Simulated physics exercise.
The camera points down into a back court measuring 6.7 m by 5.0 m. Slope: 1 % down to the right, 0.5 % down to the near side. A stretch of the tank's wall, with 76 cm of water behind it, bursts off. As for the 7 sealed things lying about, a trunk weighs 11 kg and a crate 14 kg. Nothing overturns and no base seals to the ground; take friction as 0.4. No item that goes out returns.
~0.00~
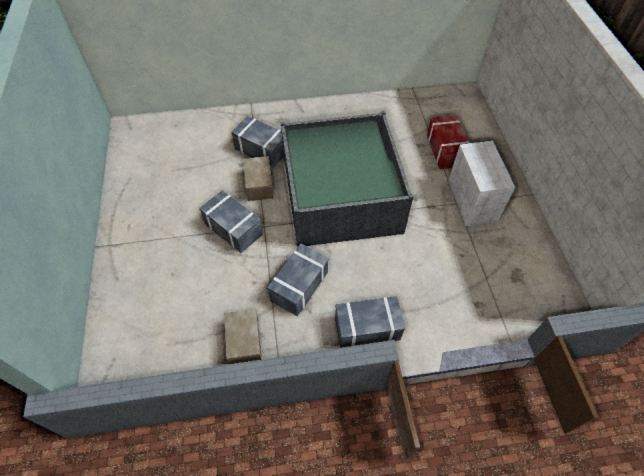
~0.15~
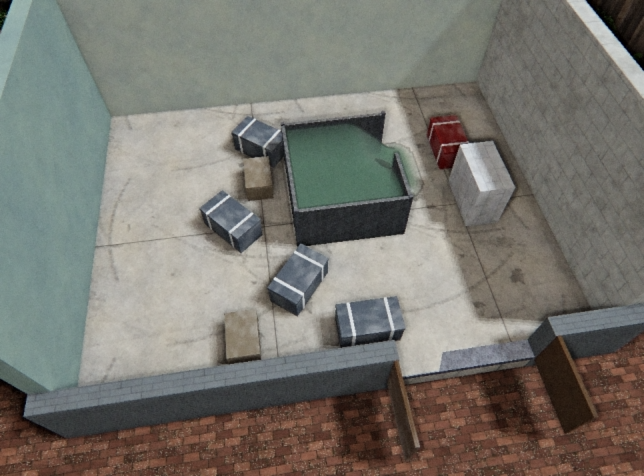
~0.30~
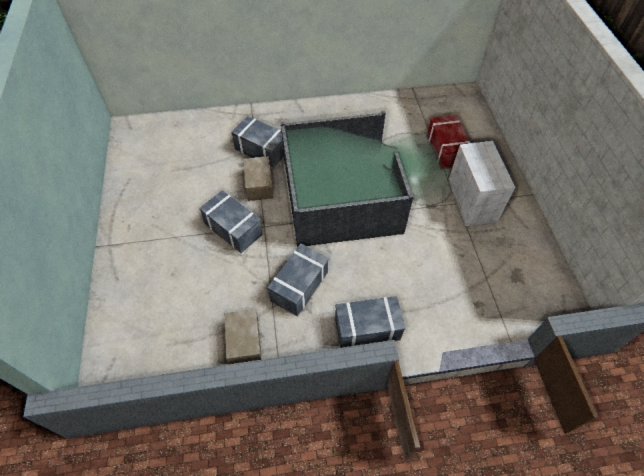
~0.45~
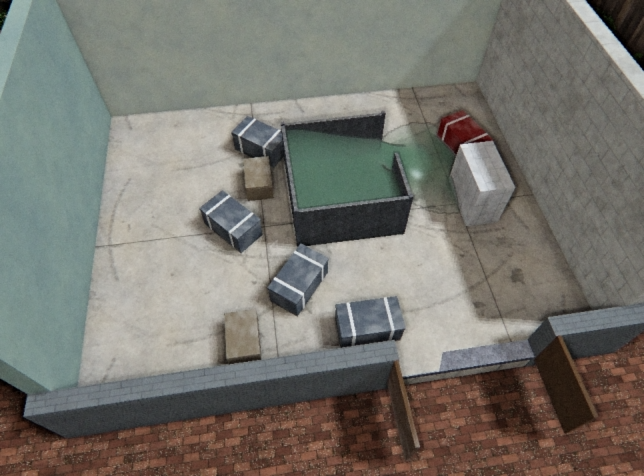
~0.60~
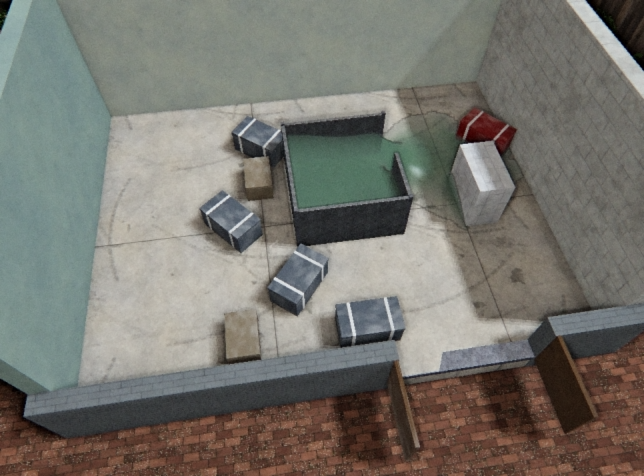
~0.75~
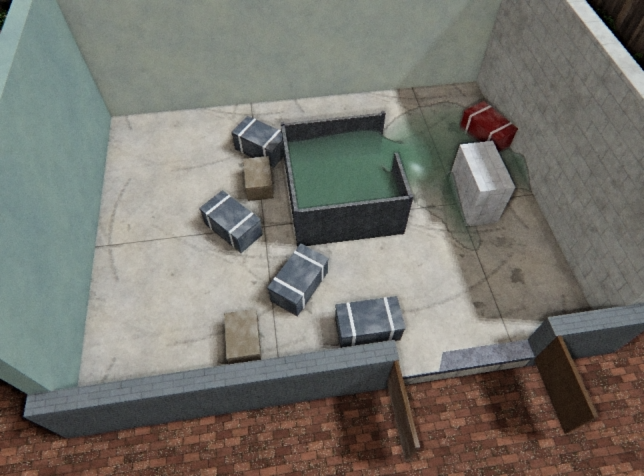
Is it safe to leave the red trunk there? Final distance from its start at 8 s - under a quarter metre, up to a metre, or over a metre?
My money says it makes a big move.
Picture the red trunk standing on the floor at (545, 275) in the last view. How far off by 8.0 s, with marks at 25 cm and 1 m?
By that time it is swept a long way.
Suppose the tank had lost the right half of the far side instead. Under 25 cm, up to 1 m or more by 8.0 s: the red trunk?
From there, the red trunk gets moved partway.
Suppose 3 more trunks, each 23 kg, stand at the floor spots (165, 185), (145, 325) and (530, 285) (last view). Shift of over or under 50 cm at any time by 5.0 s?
The first one ends up inside that, the second inside that, the third beyond that.
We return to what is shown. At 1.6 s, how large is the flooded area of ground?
Some 12.0 m2 of it.
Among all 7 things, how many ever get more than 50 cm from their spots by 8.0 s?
Result: 2.
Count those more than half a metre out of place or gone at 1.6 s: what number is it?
At that moment it comes to 1.
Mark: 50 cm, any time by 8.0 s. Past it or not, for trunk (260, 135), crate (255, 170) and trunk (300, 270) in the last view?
Item by item, they came out above the mark, below the mark and below the mark.
After 1.6 s the red trunk is near (489, 80), 1.2 m from its start, afloat; 0 of 7 are out; 1 afloat.
After 3.6 s the red trunk is near (383, 100), 1.3 m from its start, afloat; 0 of 7 are out; 1 afloat.
After 5.6 s the red trunk is near (236, 125), 3.5 m from its start, afloat; 0 of 7 are out; 1 afloat.
After 8.0 s the red trunk is near (116, 169), 5.2 m from its start, afloat; 0 of 7 are out; 2 afloat.
